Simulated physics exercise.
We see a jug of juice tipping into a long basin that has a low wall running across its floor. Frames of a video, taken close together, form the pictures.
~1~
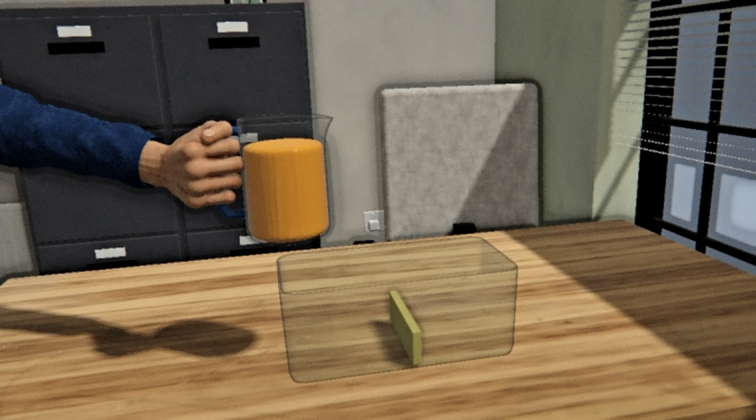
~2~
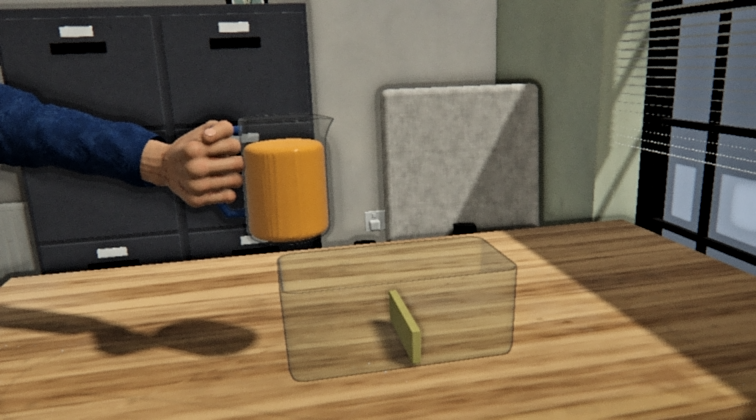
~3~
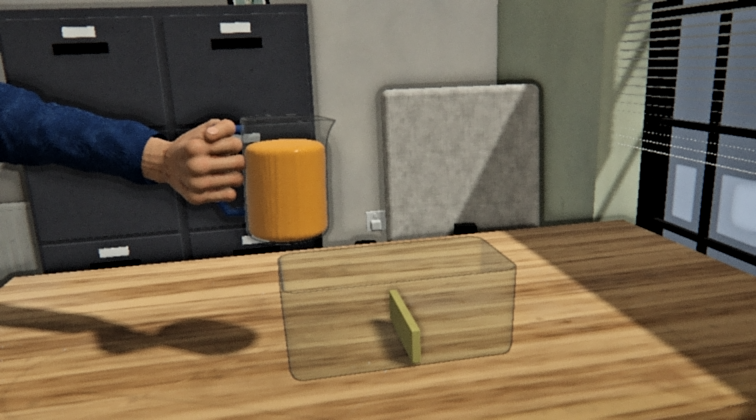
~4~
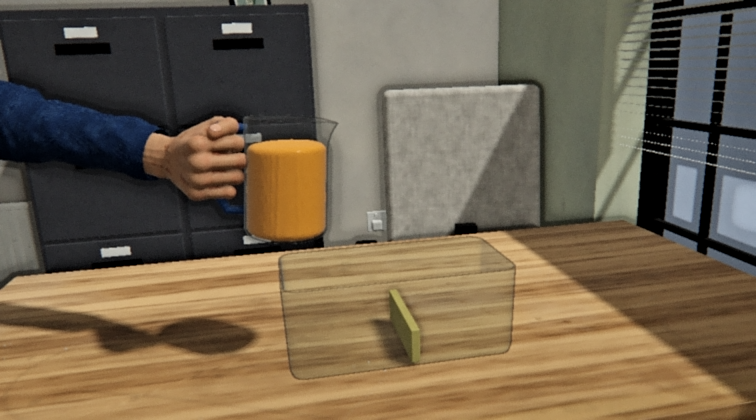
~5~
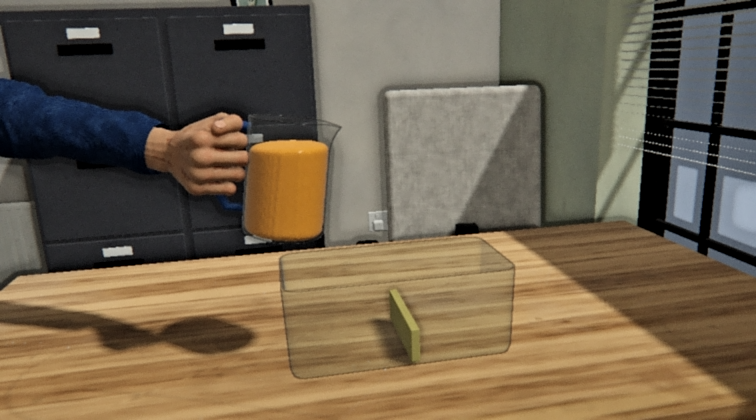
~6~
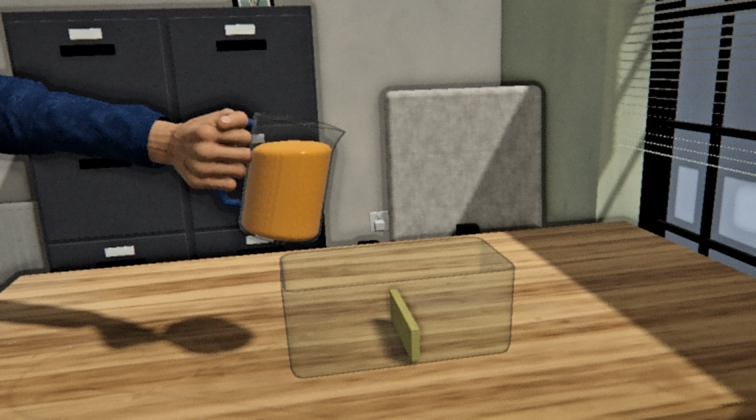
In this clip, a hand in a blue sleeve holds a clear jug of orange juice above a transparent basin with a low yellowish wall inside, then gradually tilts the jug slightly to the right while the basin stays still.
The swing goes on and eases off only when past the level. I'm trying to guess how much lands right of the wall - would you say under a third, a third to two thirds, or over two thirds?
Middle share.
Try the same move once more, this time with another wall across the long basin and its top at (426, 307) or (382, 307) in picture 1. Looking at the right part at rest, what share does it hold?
Respectively 5 and 80 per cent, approximately.
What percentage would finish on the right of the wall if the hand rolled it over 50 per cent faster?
About 30 %.
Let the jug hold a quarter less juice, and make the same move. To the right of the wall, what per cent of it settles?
It comes to 30 per cent or so.
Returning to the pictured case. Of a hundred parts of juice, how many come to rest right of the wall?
Share approx. 45 %.
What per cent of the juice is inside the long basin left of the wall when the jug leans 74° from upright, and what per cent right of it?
0 percent or so left, 0 percent or so right.
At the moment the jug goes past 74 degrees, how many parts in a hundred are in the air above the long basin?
Around 10 percent.
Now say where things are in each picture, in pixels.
The first picture shows tilt 0°; pouring edge (333, 116); surface from (242, 147) to (322, 143); the long basin's rim runs from (279, 275) to (499, 252); the wall's top is at (404, 311).
The second picture shows tilt 1°; pouring edge (333, 117); surface from (243, 147) to (322, 143).
The third picture shows tilt 2°; pouring edge (335, 119); surface from (245, 147) to (323, 143).
The fourth picture shows tilt 5°; pouring edge (338, 122); surface from (247, 147) to (325, 144).
The fifth picture shows tilt 8°; pouring edge (341, 126); surface from (249, 149) to (328, 145).
The sixth picture shows tilt 13°; pouring edge (345, 131); surface from (251, 151) to (331, 146).
A moment on, the jug is tipped part way and 88 per cent is still to pour, 1 is left of the wall and 1 right of it.
Next, the jug is tipped right over and 30 per cent is still to pour, 17 is left of the wall and 34 right of it.
Then the jug is tipped right over and 1 per cent is still to pour, 51 is left of the wall and 46 right of it.
Later the jug is tipped right over and 0 per cent is still to pour, 53 is left of the wall and 46 right of it.
In the end 53 per cent lies left of the wall, 46 right of it and 1 outside.
